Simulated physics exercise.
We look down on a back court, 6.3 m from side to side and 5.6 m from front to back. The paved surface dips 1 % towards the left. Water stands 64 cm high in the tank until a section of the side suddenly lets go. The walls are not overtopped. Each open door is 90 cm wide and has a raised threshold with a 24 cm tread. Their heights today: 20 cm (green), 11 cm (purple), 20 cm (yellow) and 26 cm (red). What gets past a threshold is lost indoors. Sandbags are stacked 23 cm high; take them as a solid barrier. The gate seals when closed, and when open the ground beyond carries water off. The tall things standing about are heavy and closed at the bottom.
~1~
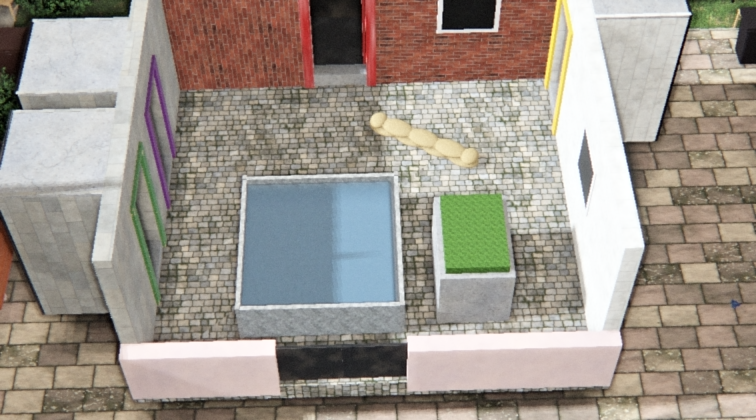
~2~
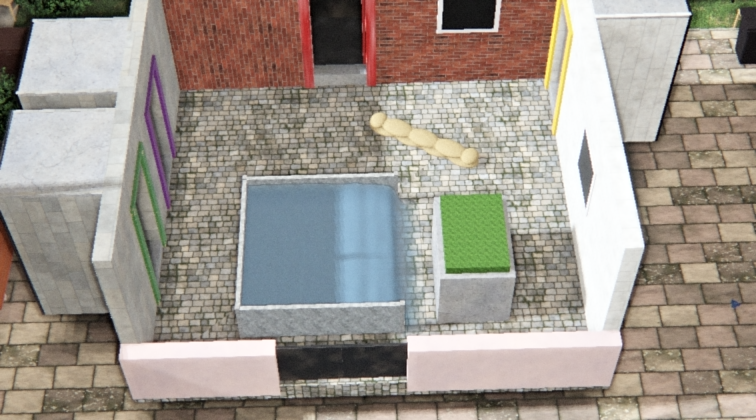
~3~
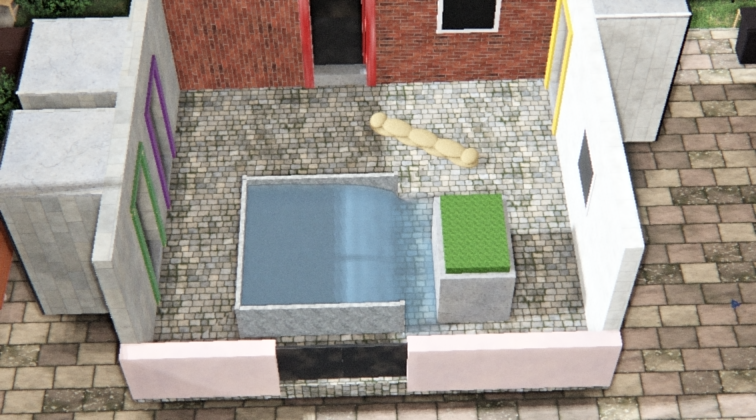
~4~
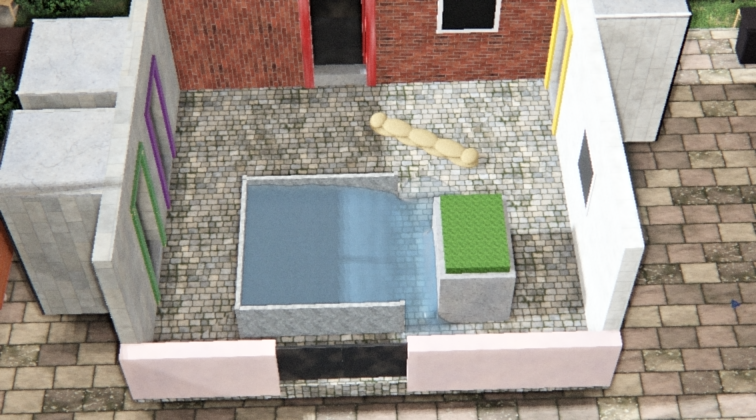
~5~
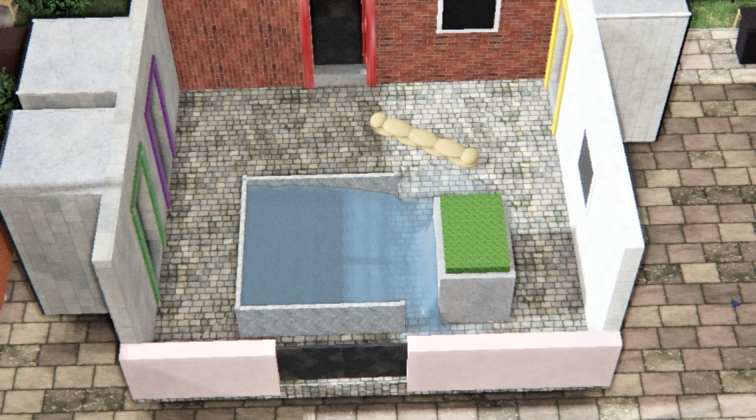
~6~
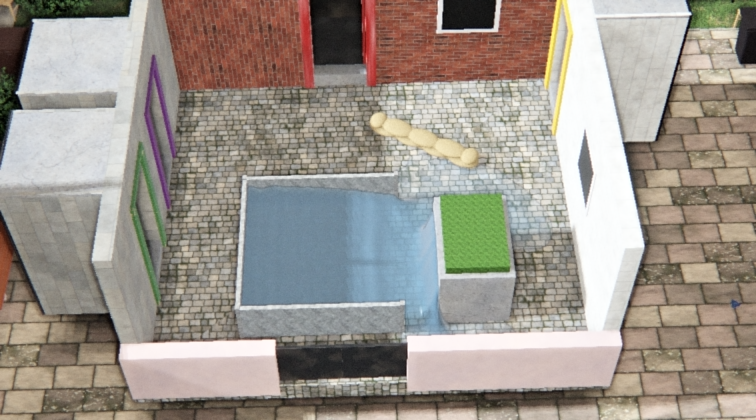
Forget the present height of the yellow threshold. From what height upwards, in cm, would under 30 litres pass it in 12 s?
About 12.5 cm.
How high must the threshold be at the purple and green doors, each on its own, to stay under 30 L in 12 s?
About 10.0 cm at purple and 10.5 cm at green.
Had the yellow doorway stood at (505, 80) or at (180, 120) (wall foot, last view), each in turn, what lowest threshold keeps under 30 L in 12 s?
About 19 and 15 cm.
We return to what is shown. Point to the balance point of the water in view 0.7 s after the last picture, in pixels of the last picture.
Around (370, 264).
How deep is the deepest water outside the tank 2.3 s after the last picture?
Up to some 28 cm.
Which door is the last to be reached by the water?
It is the purple one.
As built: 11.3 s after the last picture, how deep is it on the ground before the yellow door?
About 7.0 cm.
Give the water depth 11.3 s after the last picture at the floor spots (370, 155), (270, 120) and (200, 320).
Roughly 7, 13 and 15 cm, in turn.
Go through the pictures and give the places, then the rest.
The first picture shows the tank at (320, 242) is whole and still, 64 cm deep; the yellow door at (558, 66) is dry.
In the second picture, water pours out at (397, 255) and has run 0.3 m, to (419, 327); about 8 cm deep outside, 64 cm at the back.
In the third picture, the front is at a hidden place, 0.7 m from the gap at (397, 257); 1.4 m2 of floor is wet, 64 cm left at the back.
In the fourth picture, water pours out at (397, 258) and has run 1.2 m, to a hidden place; about 13 cm deep outside, 64 cm at the back.
In the fifth picture, water pours out at (397, 258) and has run 1.8 m, to a hidden place; about 8 cm deep outside, 64 cm at the back.
In the sixth picture, water pours out at (397, 258) and has run 2.3 m, to (546, 236); about 6 cm deep outside, 58 cm at the back; 1.8 m in a straight line remain to the yellow door at (558, 66).
Then, 0.7 s after the last picture water covers 25 % of the floor, deepest (48 cm) near (426, 302); it has not reached the yellow door.
Then, 2.3 s after the last picture water covers 60 % of the floor, deepest (28 cm) near (528, 87); 12 cm at the yellow door, 0 litres in over its 20 cm threshold.
Then, 11.3 s after the last picture water covers 95 % of the floor, deepest (22 cm) near (156, 321); 7 cm at the yellow door, 1 litre in over its 20 cm threshold.
At the yellow door as built, the water peaked near 17 cm, 5.9 s after the last picture.
Run again over the same 12 s with other heights there, 49 litres in over 11 cm, 12 litres over 15 cm. The limit of 30 litres is kept from about 12.5 cm up.
